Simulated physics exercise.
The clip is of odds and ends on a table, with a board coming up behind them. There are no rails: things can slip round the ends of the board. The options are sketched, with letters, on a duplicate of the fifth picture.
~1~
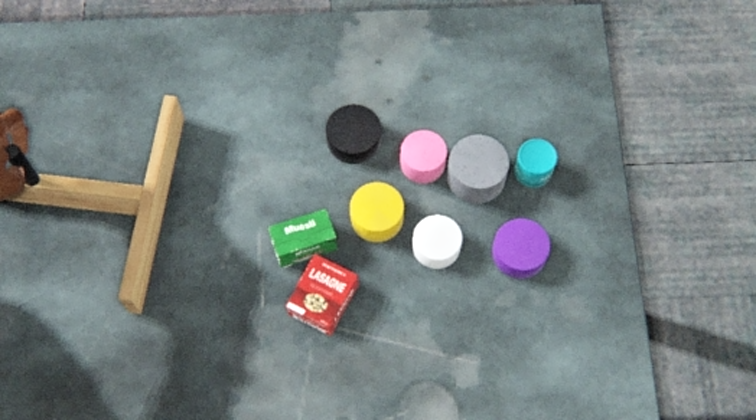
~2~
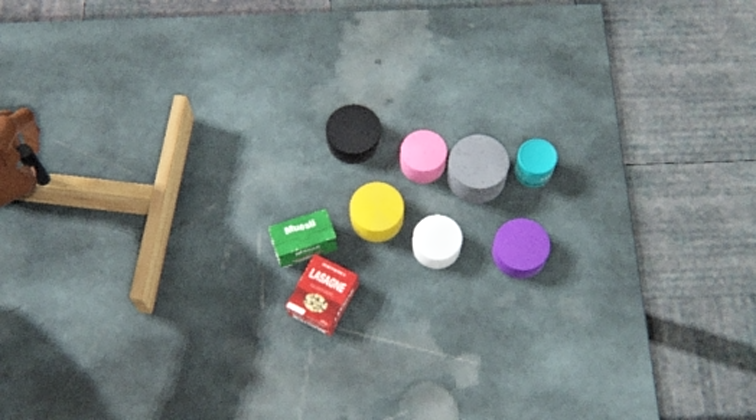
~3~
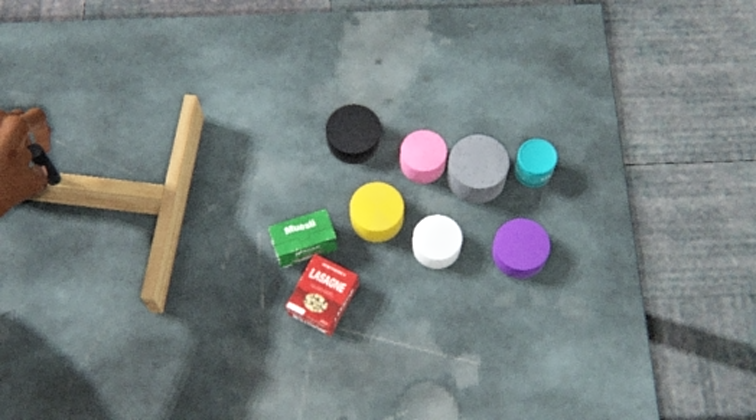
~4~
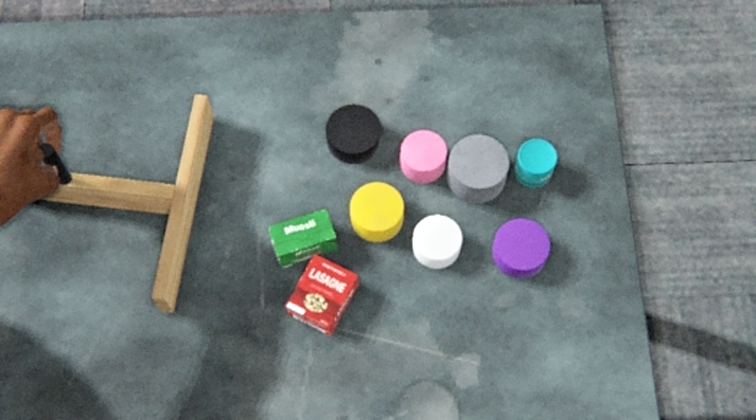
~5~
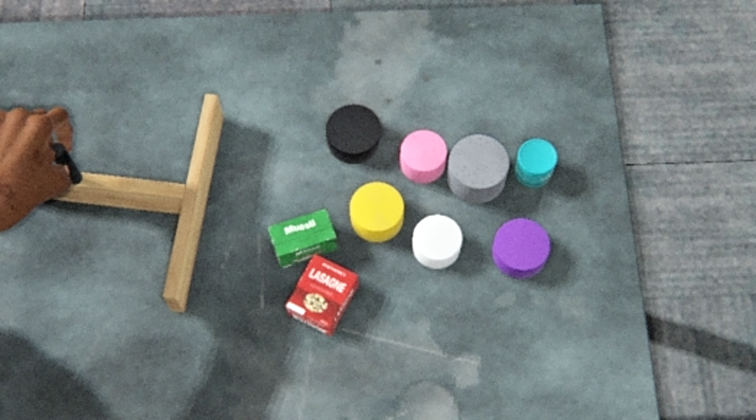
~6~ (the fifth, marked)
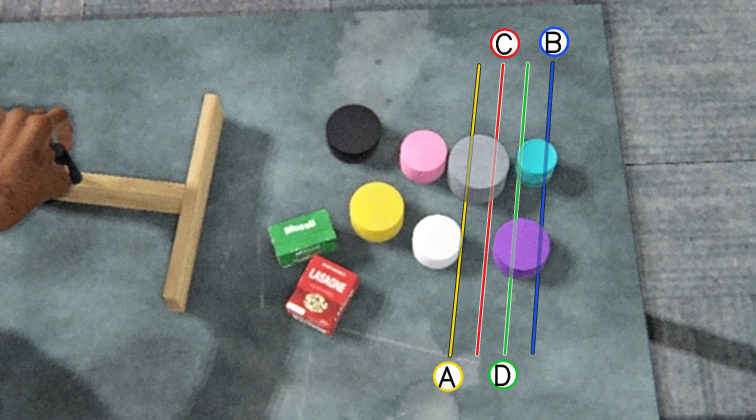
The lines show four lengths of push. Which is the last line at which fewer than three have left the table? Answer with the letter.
Line B.
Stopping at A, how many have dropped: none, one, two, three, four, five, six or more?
In all, none.
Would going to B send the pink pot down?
No.
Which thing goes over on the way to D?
The purple pot.
On the marked copy, A at (466, 202); B at (543, 199); C at (491, 201); D at (517, 200).
Following B. Soon after the start, board (318, 187); black pot (365, 135); red box (337, 300).
Later, board (446, 183); purple pot (582, 255); turquoise jar (559, 157).
In the end, board (544, 180); purple pot over the edge; turquoise jar (620, 141); one fallen.
As for the rest, A is within the limit but short; C is within the limit but short; D is within the limit but short.
